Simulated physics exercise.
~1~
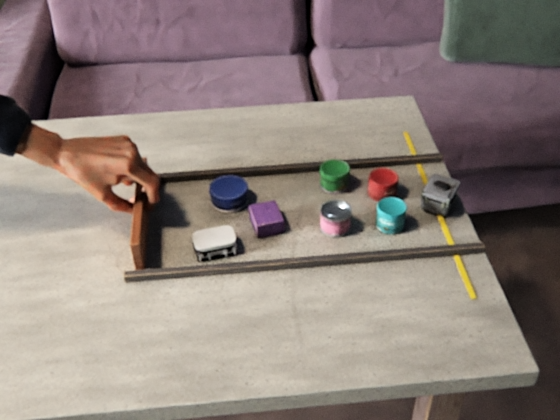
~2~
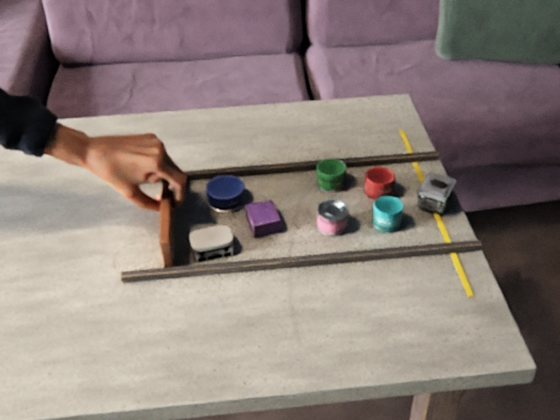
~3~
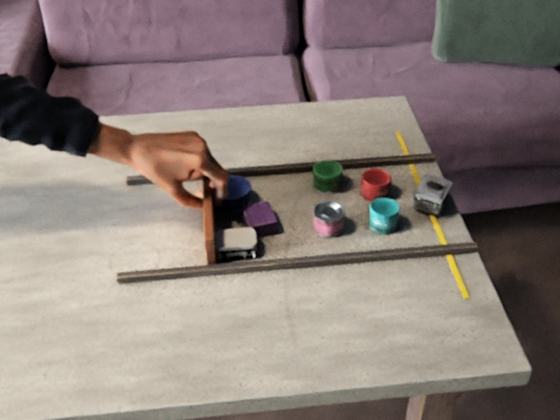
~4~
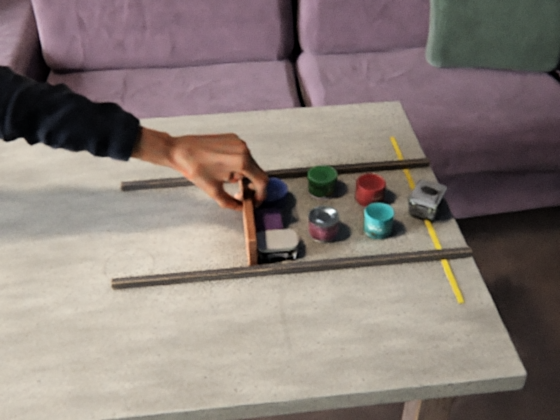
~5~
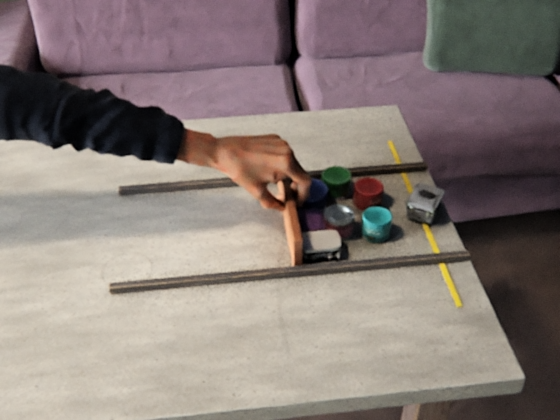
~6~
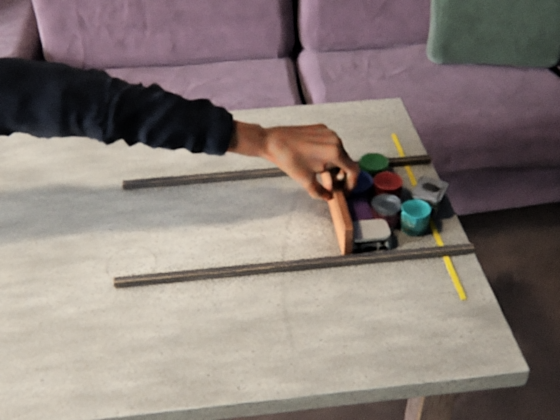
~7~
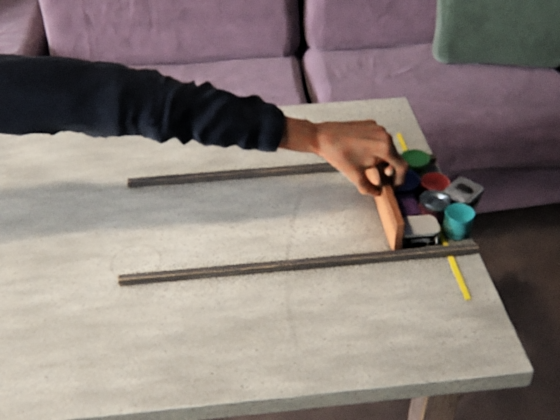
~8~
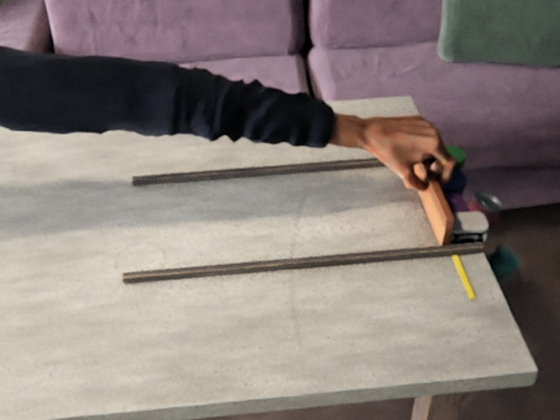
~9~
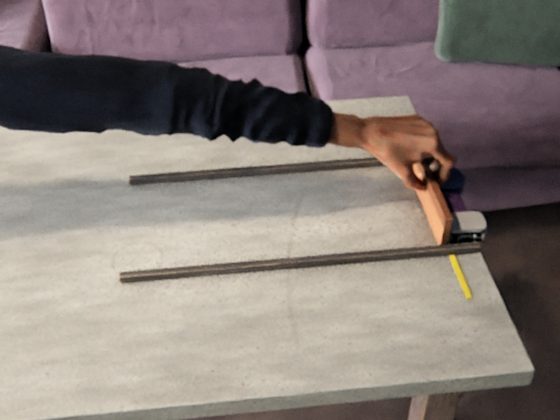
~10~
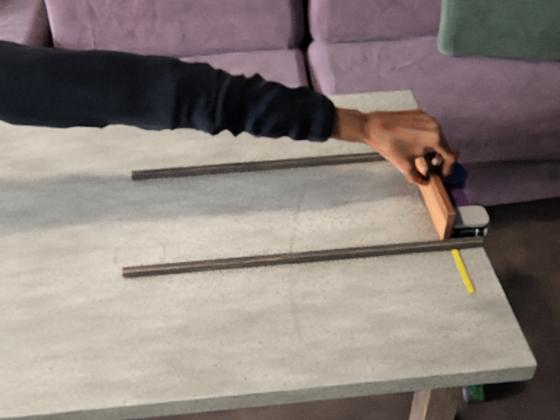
The clip opens on a pale table where a hand holds an upright wooden board between two dark rails, with small tubs, tins and cases scattered to its right, near a yellow tape line. The hand slides the board rightward, and it gathers the blue tin, purple box and white case. Pushed on, the cluster packs together and shoves the green, red, pink and turquoise containers along, then the grey case. Near the tape, items spill over the table's right edge, the turquoise tub dropping away. The board stops, with the white case still perched at the edge.
